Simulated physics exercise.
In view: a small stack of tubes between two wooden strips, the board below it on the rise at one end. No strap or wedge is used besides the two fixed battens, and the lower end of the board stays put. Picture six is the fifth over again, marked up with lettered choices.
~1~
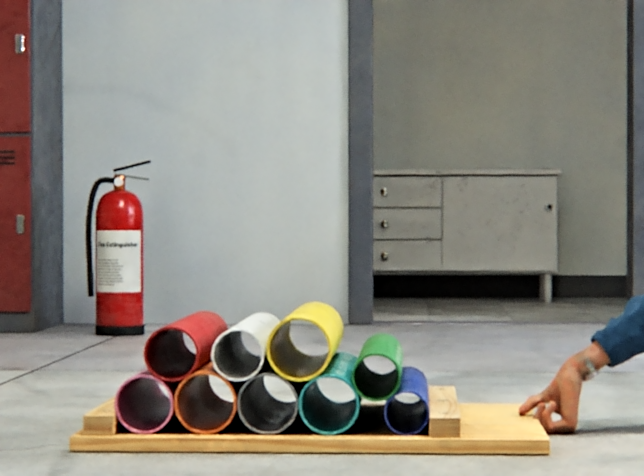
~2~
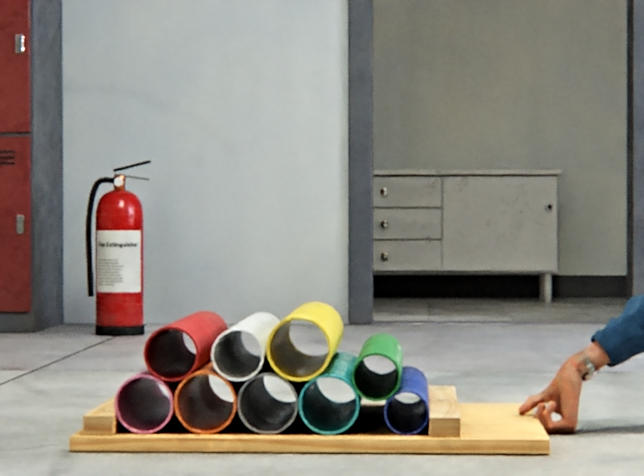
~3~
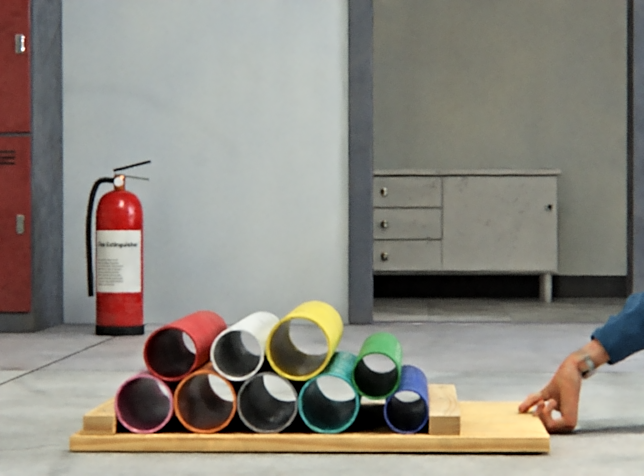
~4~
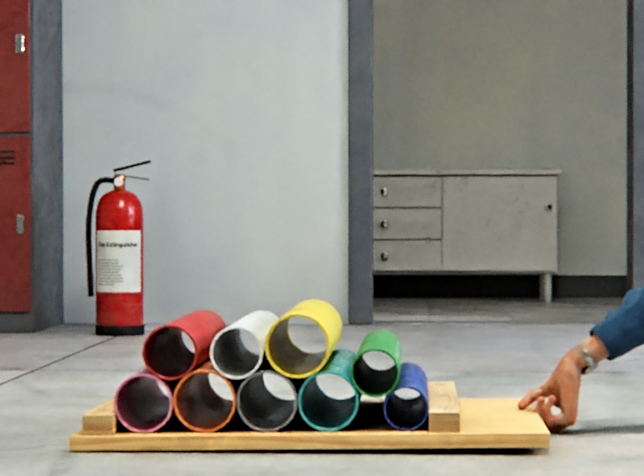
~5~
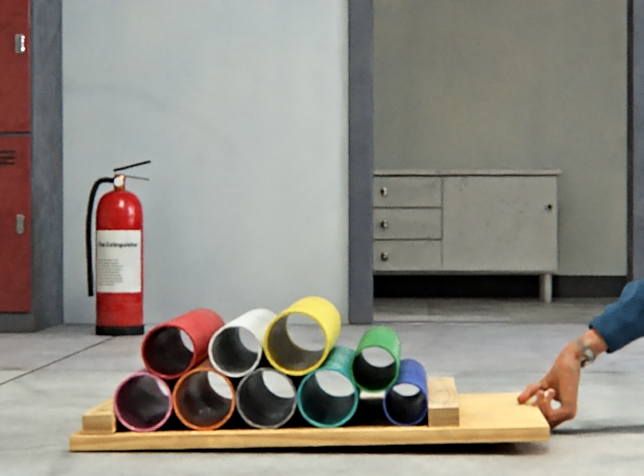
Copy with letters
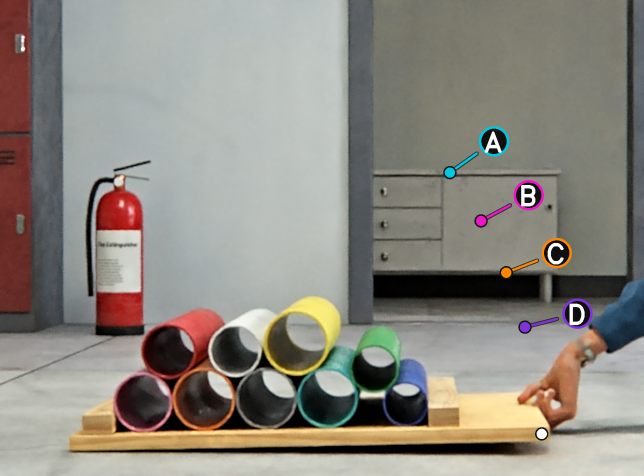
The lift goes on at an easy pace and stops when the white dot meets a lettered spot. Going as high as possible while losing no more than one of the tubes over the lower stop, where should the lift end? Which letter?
No higher than B.
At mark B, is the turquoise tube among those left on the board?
The turquoise tube: Yes.
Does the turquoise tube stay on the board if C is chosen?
Yes, with C.
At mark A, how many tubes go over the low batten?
At A the number is three.
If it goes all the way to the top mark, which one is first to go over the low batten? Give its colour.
The red one.
On the marked copy, A at (450, 173); B at (481, 221); C at (506, 273); D at (525, 327); the white dot at (542, 434).
With B. Early on, board at 17°.
Further on, board at 28°.
At the end, board at 28°, one over the low batten (red).
As for the rest, A three over the low batten (yellow, red, white); C none over the low batten; D none over the low batten.
